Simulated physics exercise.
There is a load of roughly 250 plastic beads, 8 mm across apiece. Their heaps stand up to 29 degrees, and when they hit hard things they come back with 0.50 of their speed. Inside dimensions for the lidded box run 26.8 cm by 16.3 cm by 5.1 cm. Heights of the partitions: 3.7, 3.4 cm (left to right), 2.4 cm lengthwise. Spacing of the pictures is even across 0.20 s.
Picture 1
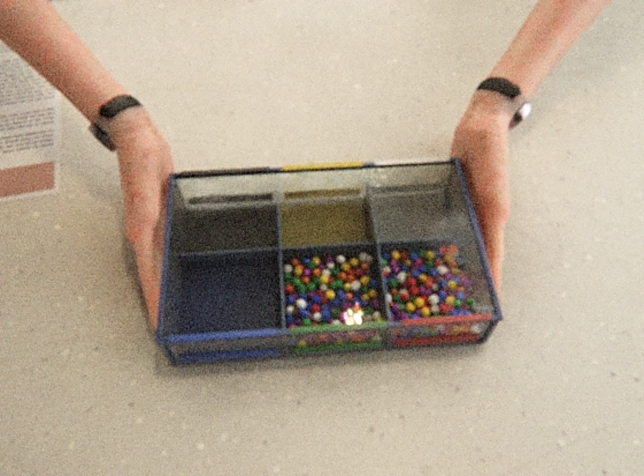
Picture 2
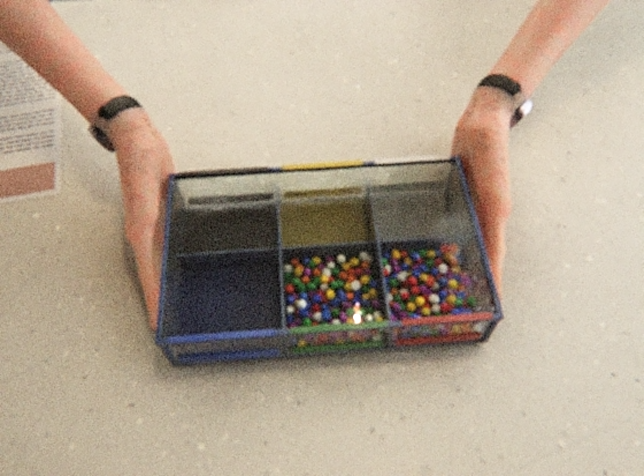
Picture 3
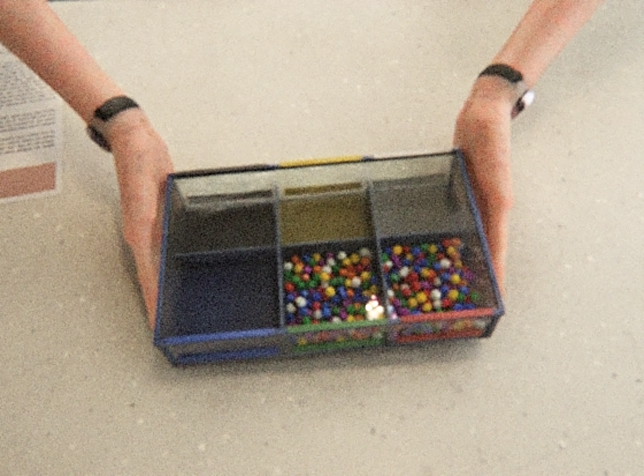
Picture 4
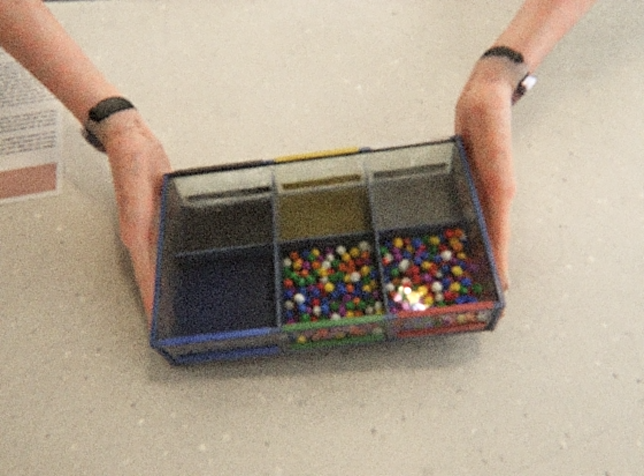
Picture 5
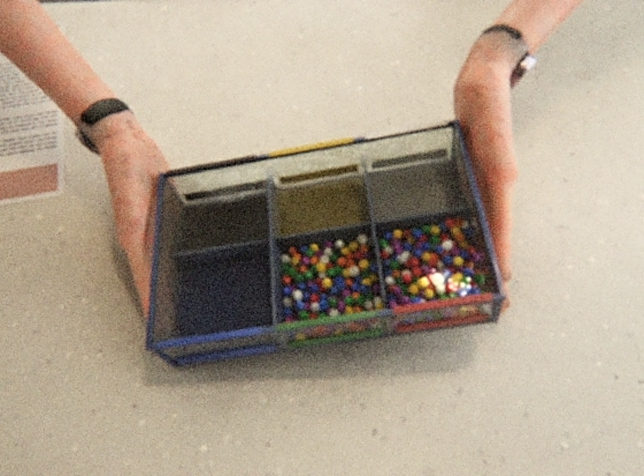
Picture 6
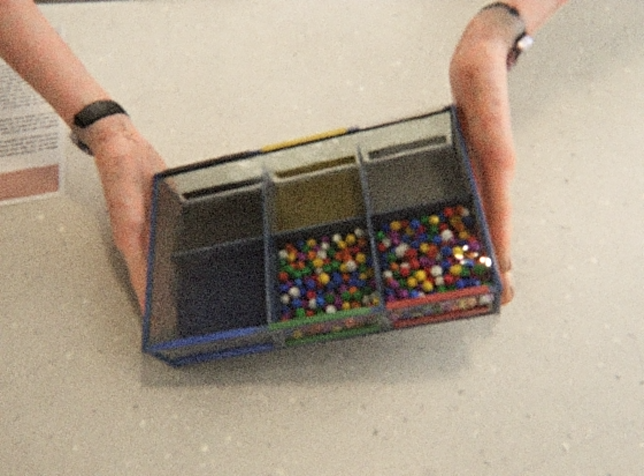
On a pale speckled surface, two hands hold a clear divided box, its red and green front sections filled with colourful beads and the others empty. The hands start with it nearly level, then gradually raise its right side, leaving the left front corner lowest while the beads stay in their two sections.
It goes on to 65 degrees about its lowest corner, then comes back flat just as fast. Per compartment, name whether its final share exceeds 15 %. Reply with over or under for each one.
Red: Over, blue: Under, green: Over, yellow: Under, white: Under, black: Under.
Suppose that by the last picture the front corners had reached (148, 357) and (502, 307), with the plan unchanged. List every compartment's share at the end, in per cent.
Per cent at the finish: Red 45, blue 0, green 55, yellow 0, white 0, black 0.
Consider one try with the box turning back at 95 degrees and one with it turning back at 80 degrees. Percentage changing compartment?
About 40 and about 30 per cent, in that order.
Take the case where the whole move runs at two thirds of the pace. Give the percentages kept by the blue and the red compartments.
Then: Blue 0; red 50.
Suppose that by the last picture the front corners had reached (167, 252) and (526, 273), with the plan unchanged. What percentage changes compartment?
Then about 15 per cent.
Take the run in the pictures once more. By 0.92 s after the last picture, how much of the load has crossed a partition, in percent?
Close to 5 in a hundred.
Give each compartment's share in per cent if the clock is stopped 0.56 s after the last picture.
You'd see red at 50, blue at 0, green at 50, yellow at 0, white at 0 and black at 0 per cent.
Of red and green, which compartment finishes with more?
Green comes out ahead.
Then, 0.56 s after the last picture, tilt 64 degrees; red 50 %, green 50 %.
Then, 0.92 s after the last picture, tilt 28 degrees; red 45 %, green 55 %.
Then, 1.38 s after the last picture, tilt 0 degrees; red 45 %, green 55 %.
In the end, red 45 %, blue 0 %, green 55 %, yellow 0 %, white 0 %, black 0 %.
